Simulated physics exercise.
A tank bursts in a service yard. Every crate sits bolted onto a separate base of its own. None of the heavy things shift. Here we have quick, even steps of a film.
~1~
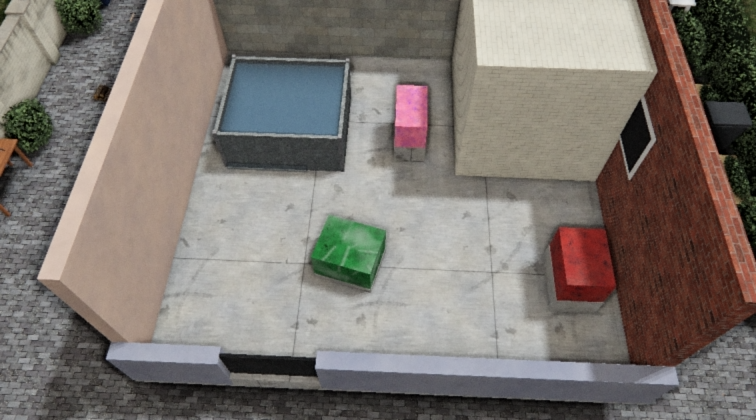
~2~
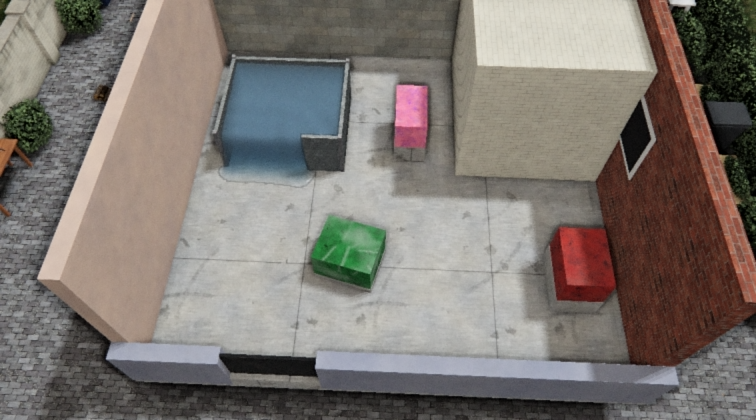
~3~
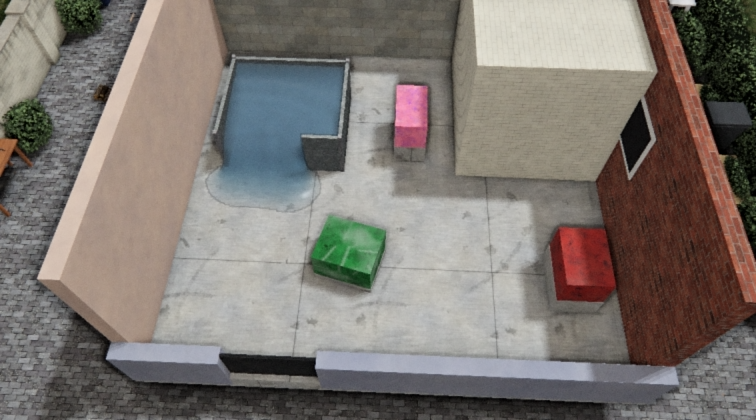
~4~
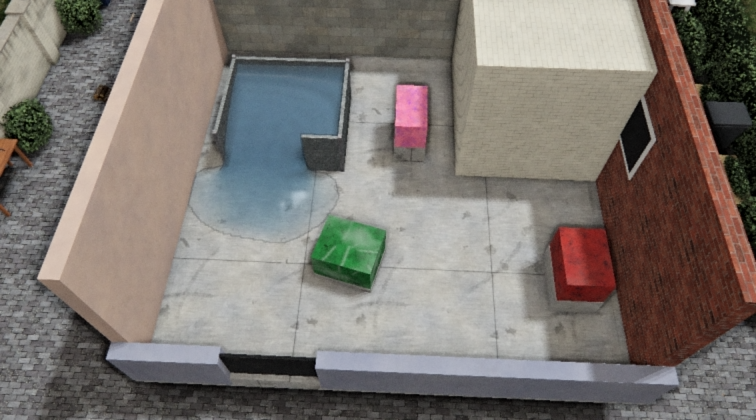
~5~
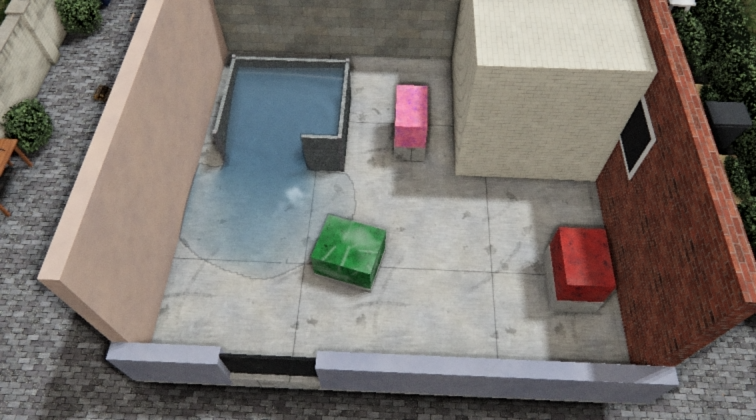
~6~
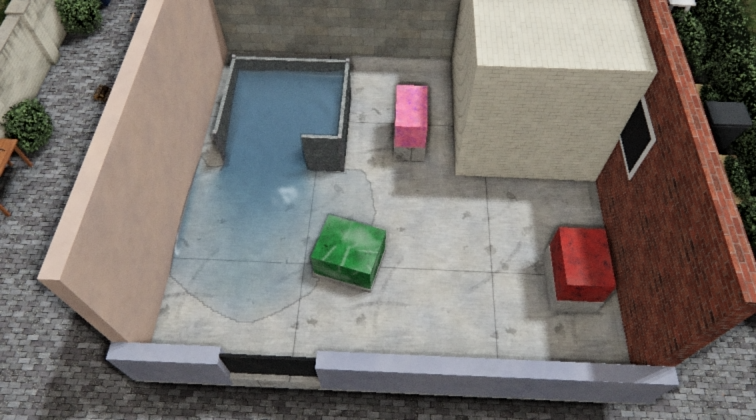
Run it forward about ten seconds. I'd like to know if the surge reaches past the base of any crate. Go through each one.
Result: Green crate: A wet one; pink crate: A dry one; red crate: A dry one.
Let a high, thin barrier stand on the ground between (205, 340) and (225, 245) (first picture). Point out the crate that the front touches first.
The green one gets it first.
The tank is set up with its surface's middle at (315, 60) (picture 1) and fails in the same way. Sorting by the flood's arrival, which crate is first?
That would be the green crate.
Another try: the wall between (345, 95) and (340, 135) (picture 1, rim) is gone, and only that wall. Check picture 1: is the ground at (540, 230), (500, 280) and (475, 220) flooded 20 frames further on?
Point one: Reached. Point two: Reached. Point three: Reached.
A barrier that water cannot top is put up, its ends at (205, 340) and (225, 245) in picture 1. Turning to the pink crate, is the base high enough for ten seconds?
Pink crate: Left dry.
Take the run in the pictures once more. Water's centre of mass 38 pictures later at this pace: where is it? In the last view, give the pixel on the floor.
My reading is close to (374, 241).
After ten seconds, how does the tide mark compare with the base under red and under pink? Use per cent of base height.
About 60 % and 40 %.
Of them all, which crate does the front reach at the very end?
I'd pick the one in pink.
A moment on, water covers 30 % of the floor; the green crate water round its plinth, the pink crate not reached, the red crate not reached.
Next, water covers 40 % of the floor; the green crate water round its plinth, the pink crate not reached, the red crate not reached.
Then, water covers 60 % of the floor; the green crate water round its plinth, the pink crate not reached, the red crate water round its plinth.
Later, water covers 85 % of the floor; the green crate water round its plinth, the pink crate water round its plinth, the red crate water round its plinth.
In the end, water covers 100 % of the floor; the green crate was topped, the pink crate stayed above the water, the red crate stayed above the water.
